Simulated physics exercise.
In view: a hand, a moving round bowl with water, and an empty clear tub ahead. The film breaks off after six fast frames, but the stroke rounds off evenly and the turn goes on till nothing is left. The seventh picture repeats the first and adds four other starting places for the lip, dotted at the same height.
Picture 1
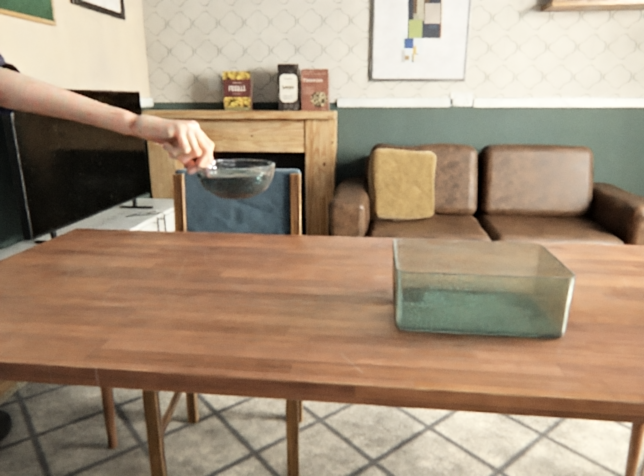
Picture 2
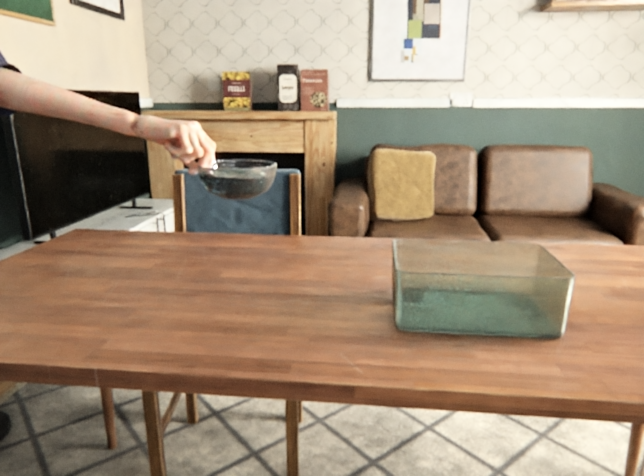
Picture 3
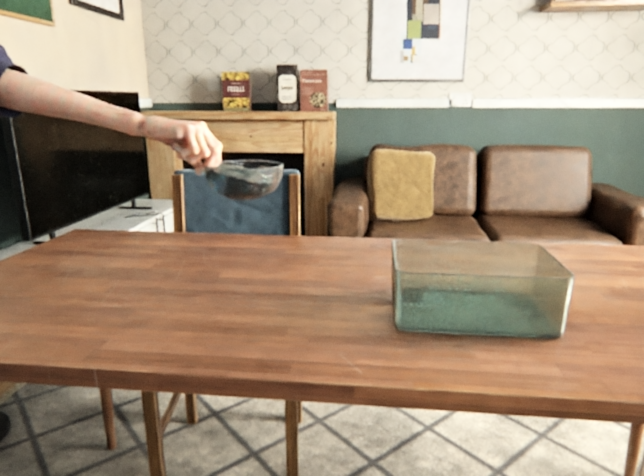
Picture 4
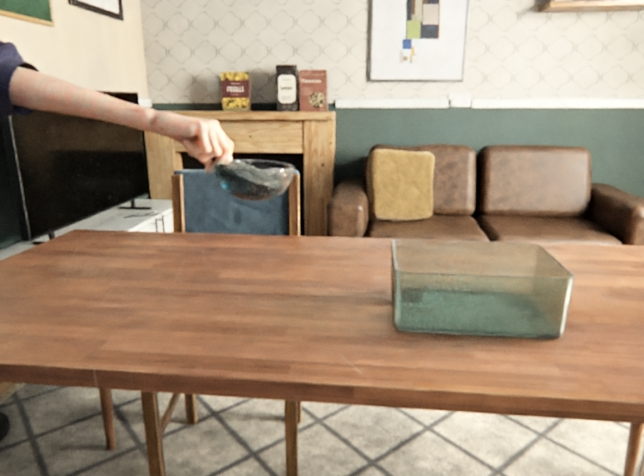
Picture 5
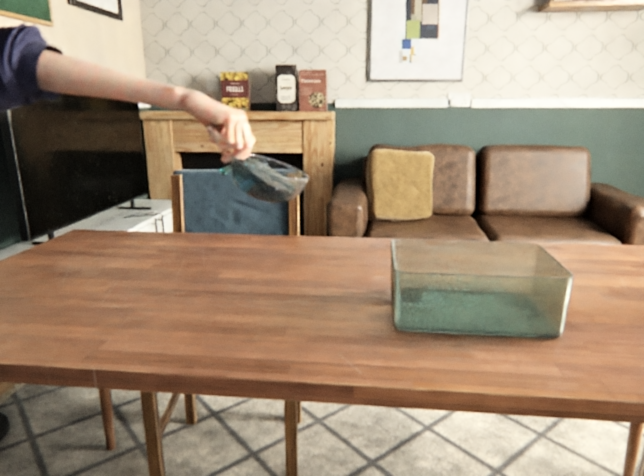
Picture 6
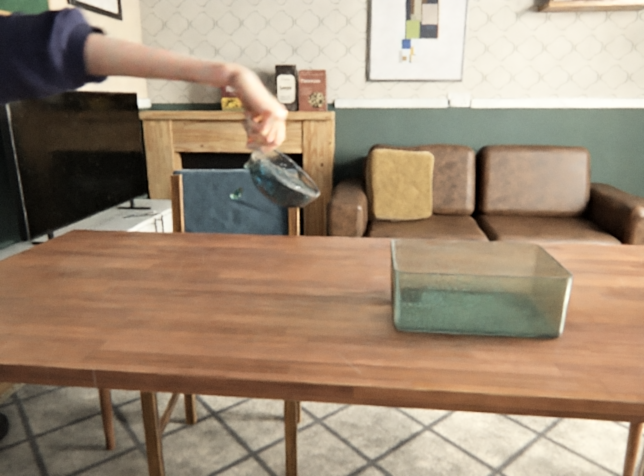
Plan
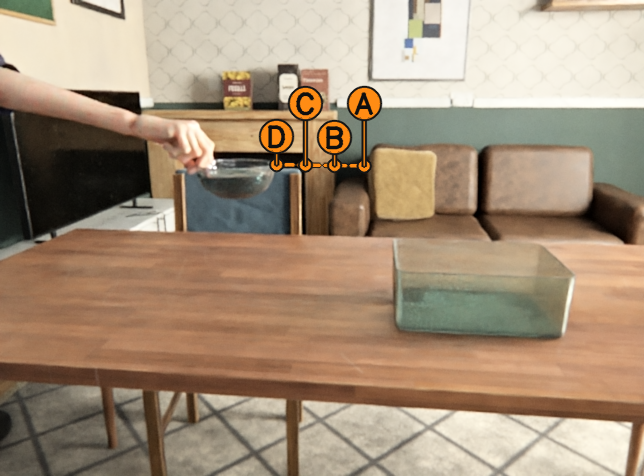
Living room, a hand holding a round glass bowl over a wooden table, moving slightly right and tilting it toward a clear tub.
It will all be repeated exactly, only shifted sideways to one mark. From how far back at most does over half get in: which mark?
I would pick spot C.
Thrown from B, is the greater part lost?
No.
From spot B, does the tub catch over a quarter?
Yes, clearly.
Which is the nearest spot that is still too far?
The answer is D.
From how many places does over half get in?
Three of the four.
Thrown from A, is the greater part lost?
No, not at all.
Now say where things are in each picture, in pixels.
Upright, lip at (272, 164); tub from (395, 327) to (564, 336); nothing has left yet, in the first picture.
Upright, lip at (274, 164); nothing has left yet, in the second picture.
Upright, lip at (281, 165); nothing has left yet, in the third picture.
Tipped about 3°, lip at (291, 167); water is over the rim, down to (215, 163), in the fourth picture.
Tipped about 18°, lip at (306, 177); water is over the rim, down to (224, 173), in the fifth picture.
Tipped about 41°, lip at (318, 193); water is over the rim, down to (234, 196), in the sixth picture.
In orange, A at (364, 165); B at (334, 165); C at (305, 165); D at (276, 164).
If A is chosen, about 74 % lands in the tub, 5 % falls short and 21 % goes beside or beyond.
If B is chosen, about 83 % lands in the tub, 5 % falls short and 12 % goes beside or beyond.
If C is chosen, about 72 % lands in the tub, 21 % falls short and 7 % goes beside or beyond.
If D is chosen, about 14 % lands in the tub, 82 % falls short and 4 % goes beside or beyond.
